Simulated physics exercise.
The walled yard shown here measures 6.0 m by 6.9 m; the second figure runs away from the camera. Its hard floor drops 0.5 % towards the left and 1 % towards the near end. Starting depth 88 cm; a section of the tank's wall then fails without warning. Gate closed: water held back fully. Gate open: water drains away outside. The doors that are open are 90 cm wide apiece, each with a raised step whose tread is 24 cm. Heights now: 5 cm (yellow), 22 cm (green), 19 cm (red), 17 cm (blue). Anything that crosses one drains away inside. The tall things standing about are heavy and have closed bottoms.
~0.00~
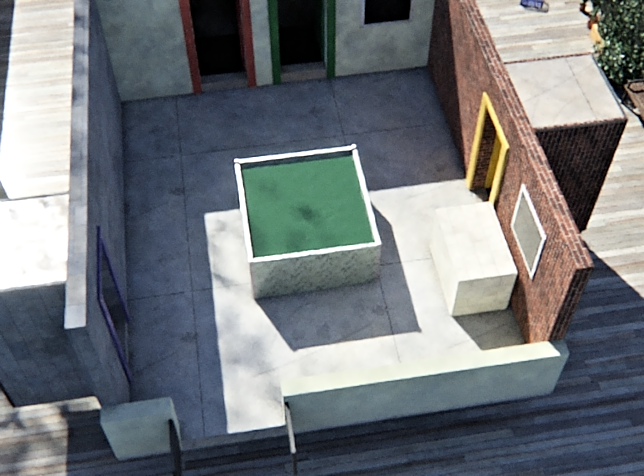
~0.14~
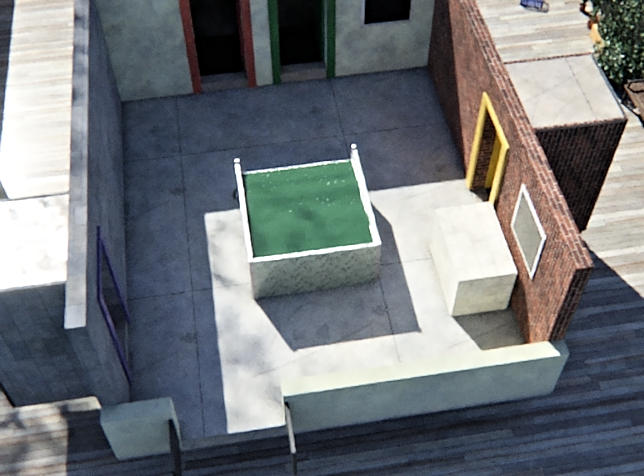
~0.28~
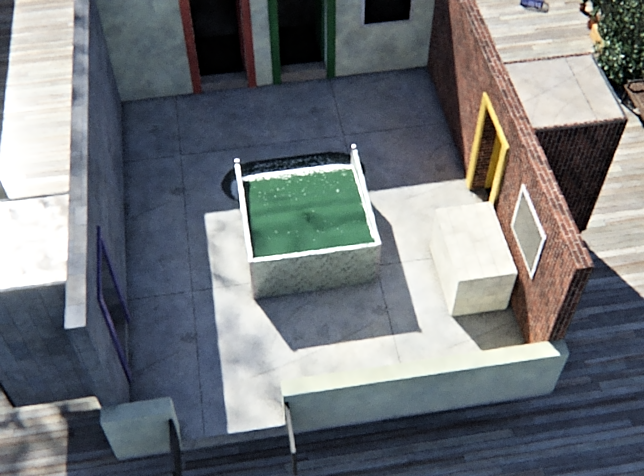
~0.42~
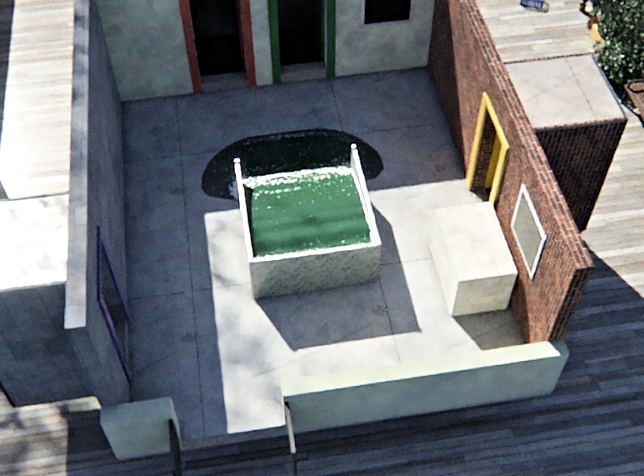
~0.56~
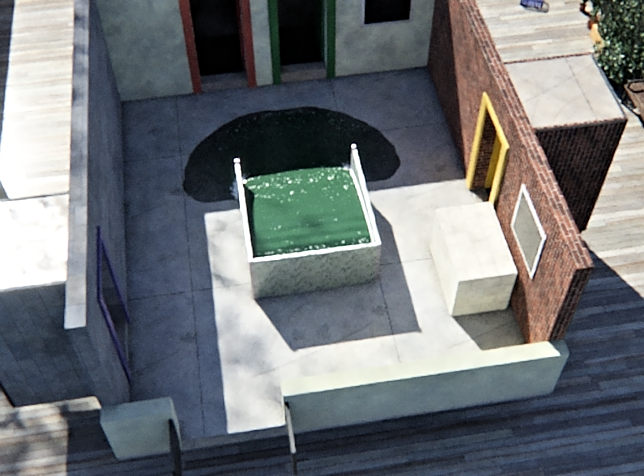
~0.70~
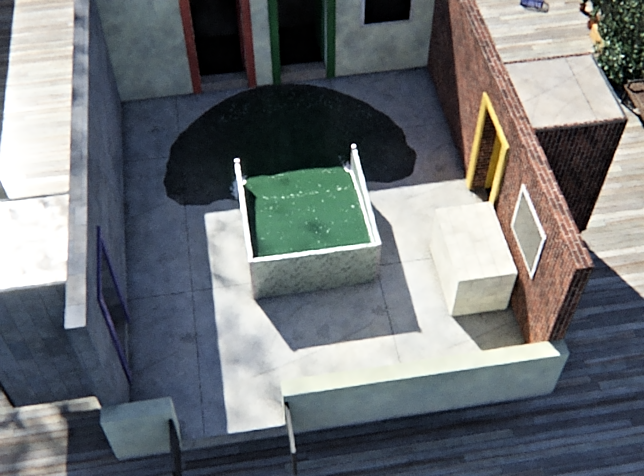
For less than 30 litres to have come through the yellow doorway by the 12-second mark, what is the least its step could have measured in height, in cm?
11 cm or so.
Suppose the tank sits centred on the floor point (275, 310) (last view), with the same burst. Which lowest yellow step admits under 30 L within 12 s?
Then it needs to be around 14.5 cm high.
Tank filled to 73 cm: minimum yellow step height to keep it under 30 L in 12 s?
Roughly 8.5 cm high.
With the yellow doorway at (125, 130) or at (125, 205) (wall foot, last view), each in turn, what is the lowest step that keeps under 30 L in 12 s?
Around 25 and 6.0 cm respectively.
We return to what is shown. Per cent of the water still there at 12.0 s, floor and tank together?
Roughly 66 %.
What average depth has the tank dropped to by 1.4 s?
Average depth: Approx. 41 cm.
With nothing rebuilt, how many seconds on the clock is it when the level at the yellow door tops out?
At about 8.0 s.
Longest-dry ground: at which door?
Blue.
After 1.4 s water covers 40 % of the floor, deepest (46 cm) near (263, 93); it has not reached the yellow door.
After 3.0 s water covers 45 % of the floor, deepest (38 cm) near (132, 102); it has not reached the yellow door.
After 12.0 s water covers 100 % of the floor, deepest (12 cm) near (132, 432); 6 cm at the yellow door, 113 litres in over its 5 cm step.
At the yellow door as built, the water arrived by 3.3 s and peaked near 13 cm at 7.8 s.
With a step of 10 cm, 37 litres would have come in within the 12 s; with 13.5 cm, 12 litres. So under 30 litres takes about 11 cm.
